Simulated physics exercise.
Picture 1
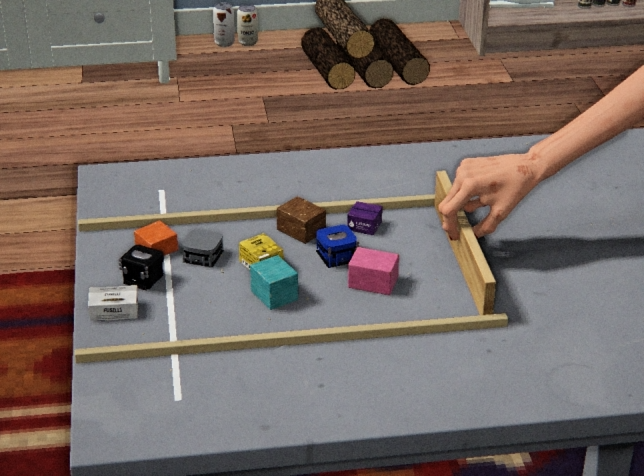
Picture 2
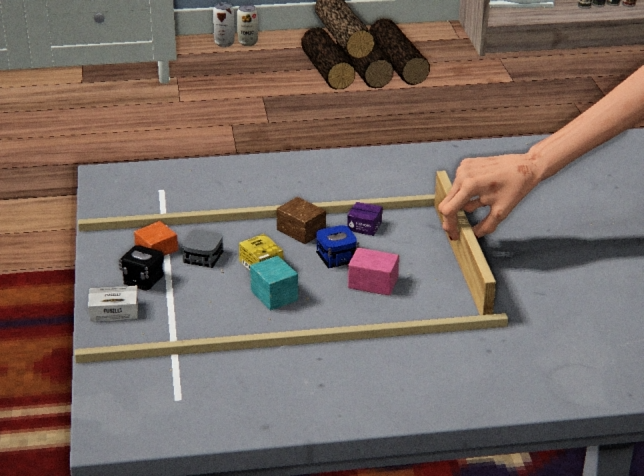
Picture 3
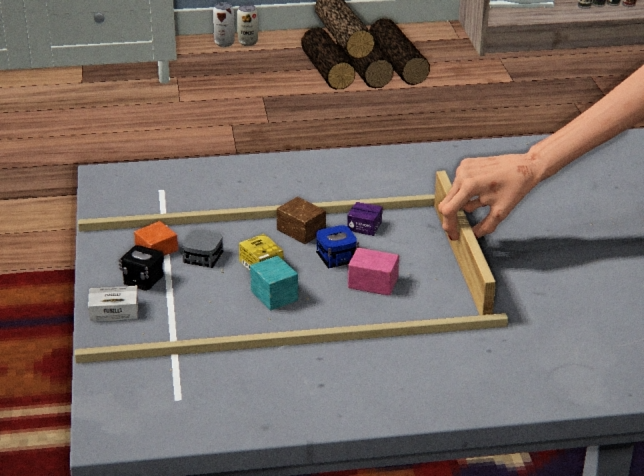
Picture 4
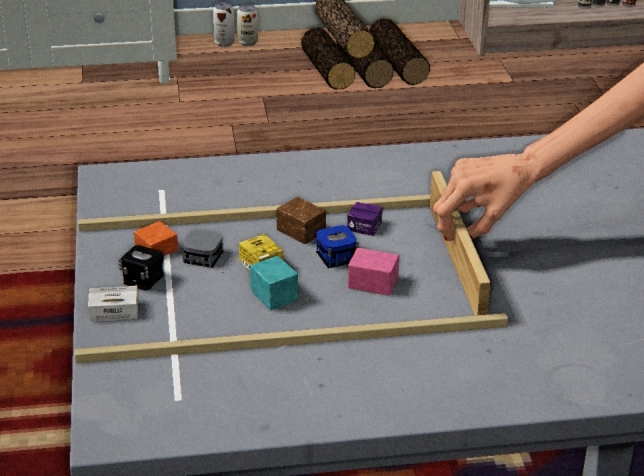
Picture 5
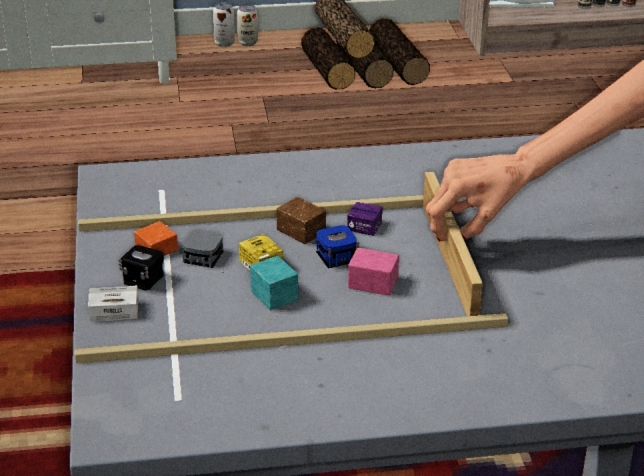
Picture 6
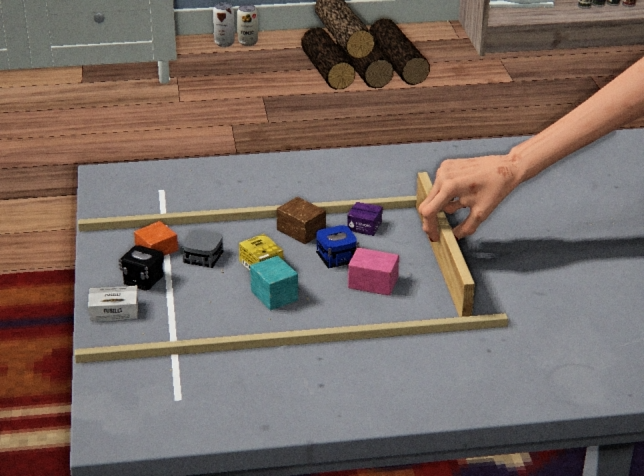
The video shows small colored boxes and blocks scattered between two wooden rails on a gray table crossed by a white line, while a hand holds a wooden board at the right, then slides it slightly left; the objects stay still.
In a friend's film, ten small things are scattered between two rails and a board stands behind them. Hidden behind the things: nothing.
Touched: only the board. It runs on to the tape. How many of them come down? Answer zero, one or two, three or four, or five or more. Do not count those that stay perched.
One or two.
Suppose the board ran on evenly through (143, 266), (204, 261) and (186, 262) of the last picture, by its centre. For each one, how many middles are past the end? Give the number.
Place by place: 4, 0 and 0.
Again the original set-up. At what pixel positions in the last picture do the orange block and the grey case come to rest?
In the last picture the orange block sits around (89, 236) and the grey case around (100, 258).
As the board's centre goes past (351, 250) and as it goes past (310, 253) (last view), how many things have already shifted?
4 and 6.
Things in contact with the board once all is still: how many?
My count gives 3.
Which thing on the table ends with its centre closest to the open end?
Black case.
A little later, none off yet; white box at rest near (114, 303); black case at rest near (143, 268); orange block at rest near (156, 241).
When it is over, the number that fall off is one or two; down, white box.
